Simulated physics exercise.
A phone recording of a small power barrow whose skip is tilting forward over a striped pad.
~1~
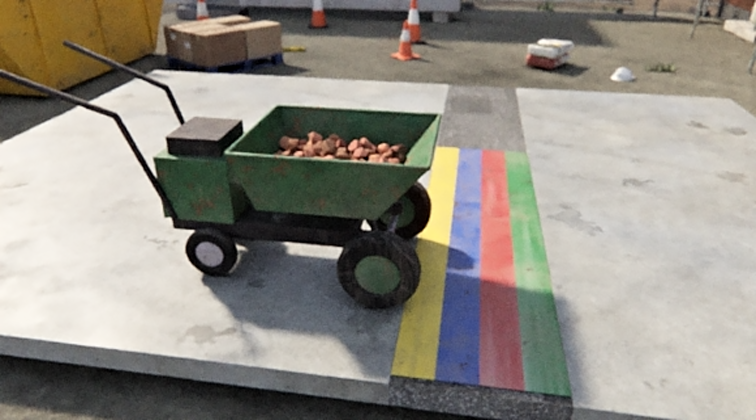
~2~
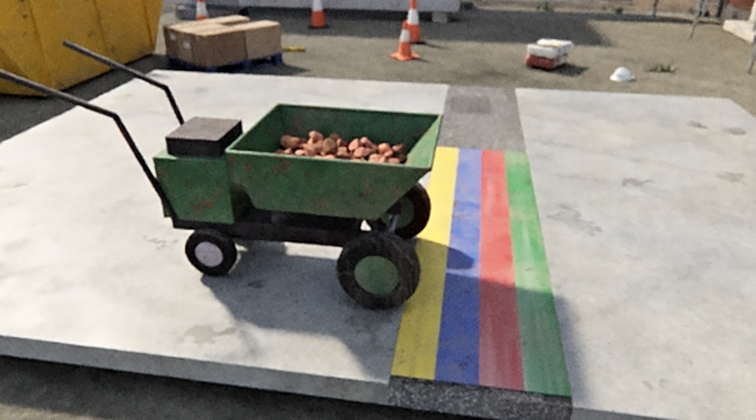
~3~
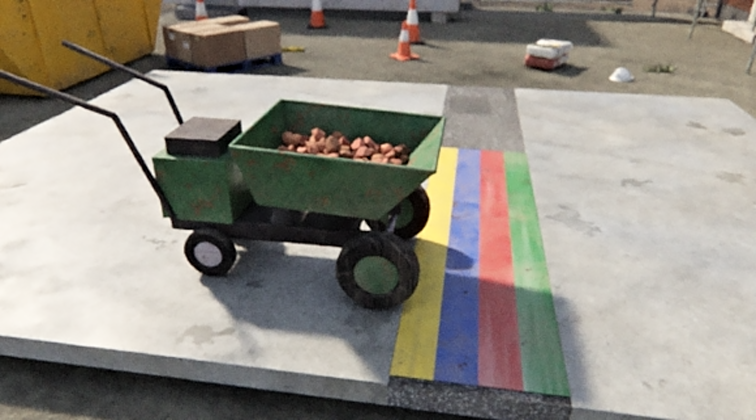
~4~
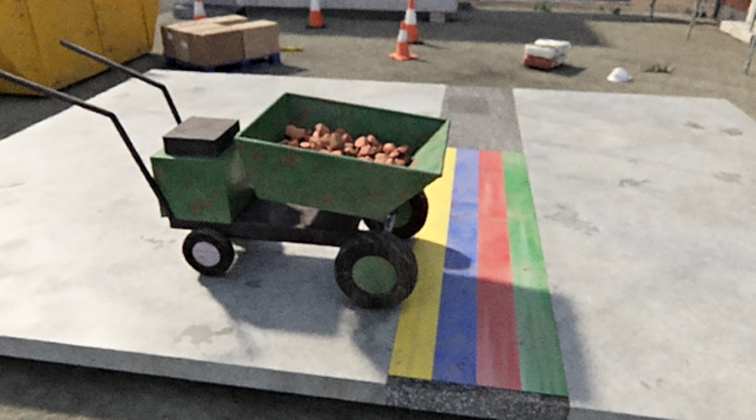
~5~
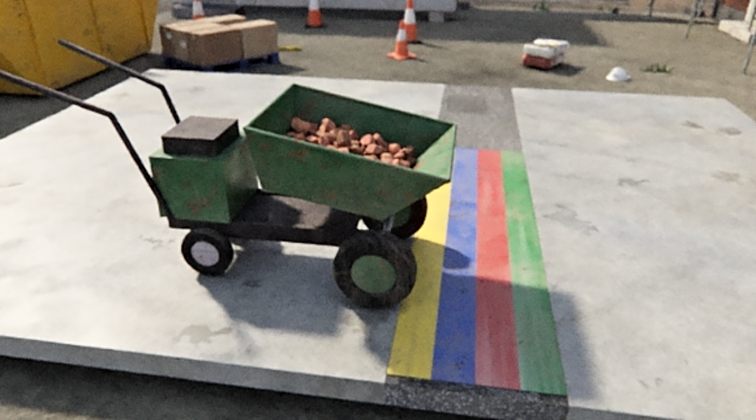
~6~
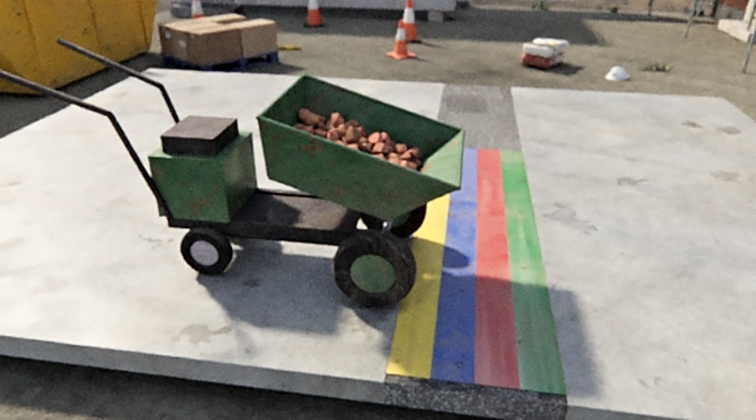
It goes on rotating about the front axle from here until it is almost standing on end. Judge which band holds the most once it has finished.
Most on it: Green.
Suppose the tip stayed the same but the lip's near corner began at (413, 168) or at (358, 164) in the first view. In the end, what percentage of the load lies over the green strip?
The first gives close to 30 per cent and the second 10 per cent.
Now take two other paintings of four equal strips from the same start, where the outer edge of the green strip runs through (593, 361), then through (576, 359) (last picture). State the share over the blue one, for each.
Shares in order: Close to 0 %; close to 0 %.
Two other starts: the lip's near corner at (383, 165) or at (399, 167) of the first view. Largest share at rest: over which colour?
The red strip for the first spot, red for the second.
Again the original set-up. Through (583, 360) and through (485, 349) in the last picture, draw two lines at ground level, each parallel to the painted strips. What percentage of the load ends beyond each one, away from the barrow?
Around 10 per cent for the first, and 80 per cent for the second.
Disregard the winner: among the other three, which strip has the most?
Just behind the leader sits the red strip.
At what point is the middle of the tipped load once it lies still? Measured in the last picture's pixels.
About pixel (534, 273).
Just after the last frame, skip tipped steeply; every one in the skip.
A moment on, skip tipped steeply; almost all in the skip; just a few over the red strip; about a tenth over the green strip.
Further on, skip tipped right over; roughly a quarter in the skip; about a tenth over the red strip; roughly a third over the green strip; roughly a quarter off the paint.
When it is over, skip tipped right over; roughly a quarter in the skip; not one over the yellow strip; just a few over the blue strip; about a tenth over the red strip; roughly a third over the green strip; roughly a quarter off the paint.
